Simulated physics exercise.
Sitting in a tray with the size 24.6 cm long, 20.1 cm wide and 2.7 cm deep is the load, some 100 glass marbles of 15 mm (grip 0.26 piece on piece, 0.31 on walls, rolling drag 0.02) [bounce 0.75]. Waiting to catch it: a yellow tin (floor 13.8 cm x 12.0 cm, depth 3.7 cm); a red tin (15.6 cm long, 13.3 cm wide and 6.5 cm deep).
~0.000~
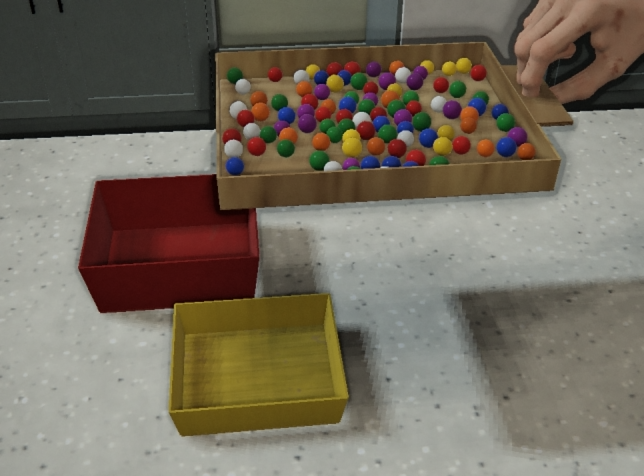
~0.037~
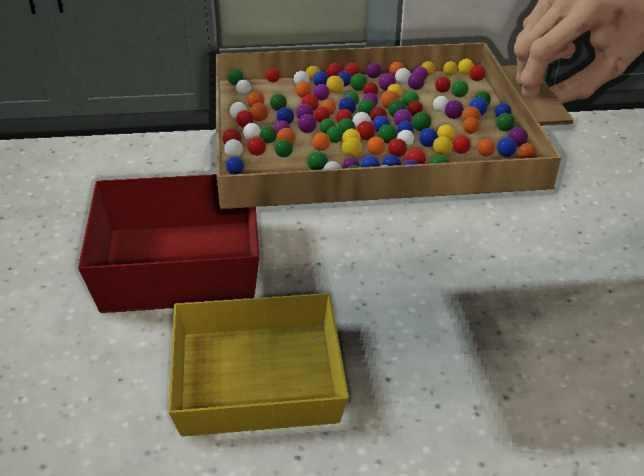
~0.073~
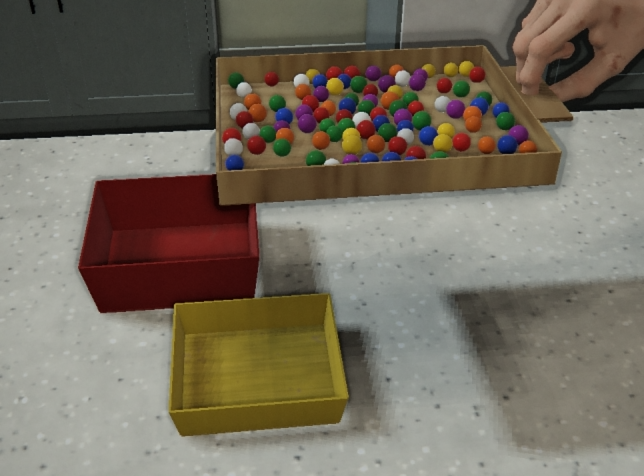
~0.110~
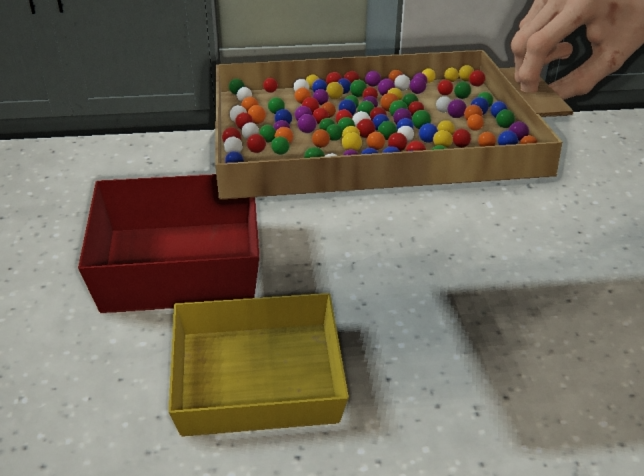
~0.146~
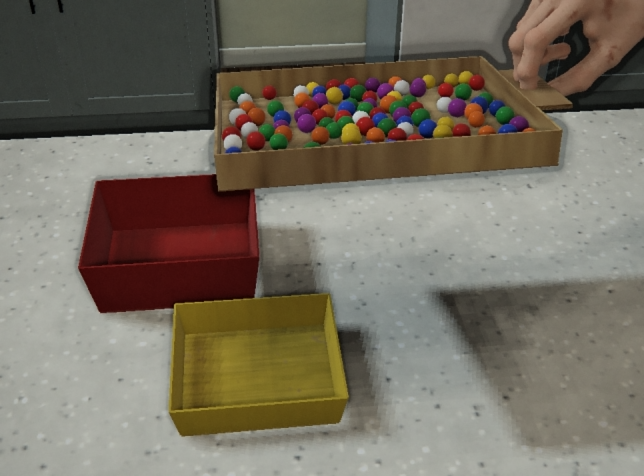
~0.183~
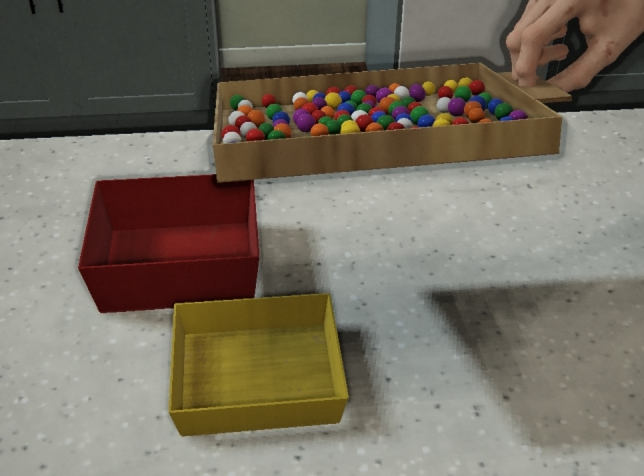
At the start, a hand holds the handle of a wooden tray of colourful marbles, above empty red and yellow tins on a speckled counter. The tray stays nearly level at first, then its back side tilts down, and its front wall hides more of the marbles while the tins stay still.
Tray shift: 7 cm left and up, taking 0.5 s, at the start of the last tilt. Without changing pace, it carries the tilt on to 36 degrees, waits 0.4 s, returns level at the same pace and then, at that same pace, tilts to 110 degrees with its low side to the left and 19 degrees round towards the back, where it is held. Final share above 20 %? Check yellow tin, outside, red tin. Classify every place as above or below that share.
Result: Yellow tin - above; outside - above; red tin - below.
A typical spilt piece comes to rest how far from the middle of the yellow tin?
Roughly 46 centimetres.
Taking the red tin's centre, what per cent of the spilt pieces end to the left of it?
Around 20 percent of the spill.
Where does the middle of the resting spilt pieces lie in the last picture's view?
Roughly at pixel (345, 276).
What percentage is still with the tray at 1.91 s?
Around 100 percent of the load is still with the tray.
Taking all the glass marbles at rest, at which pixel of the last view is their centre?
Resting centre: Approx. (262, 317) px.
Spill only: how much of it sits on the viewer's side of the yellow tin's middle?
Share of spill: Approx. 20 %.
After 0.85 s, tilt 35 degrees; tray 100 %; middle of all pieces on or above the table near (352, 125).
After 1.40 s, tilt 14 degrees; tray 100 %; middle of all pieces on or above the table near (334, 86).
After 1.91 s, tilt 76 degrees; tray 100 %; middle of all pieces on or above the table near (264, 150).
Then, at 2.40 s, tilt 110 degrees; outside 45 %, red tin 10 %, yellow tin 30 %, in the air 10 %; middle of all pieces on or above the table near (256, 294).
In the end, at 4.2 s, outside 55 %, tray 0 %, red tin 10 %, yellow tin 30 %.
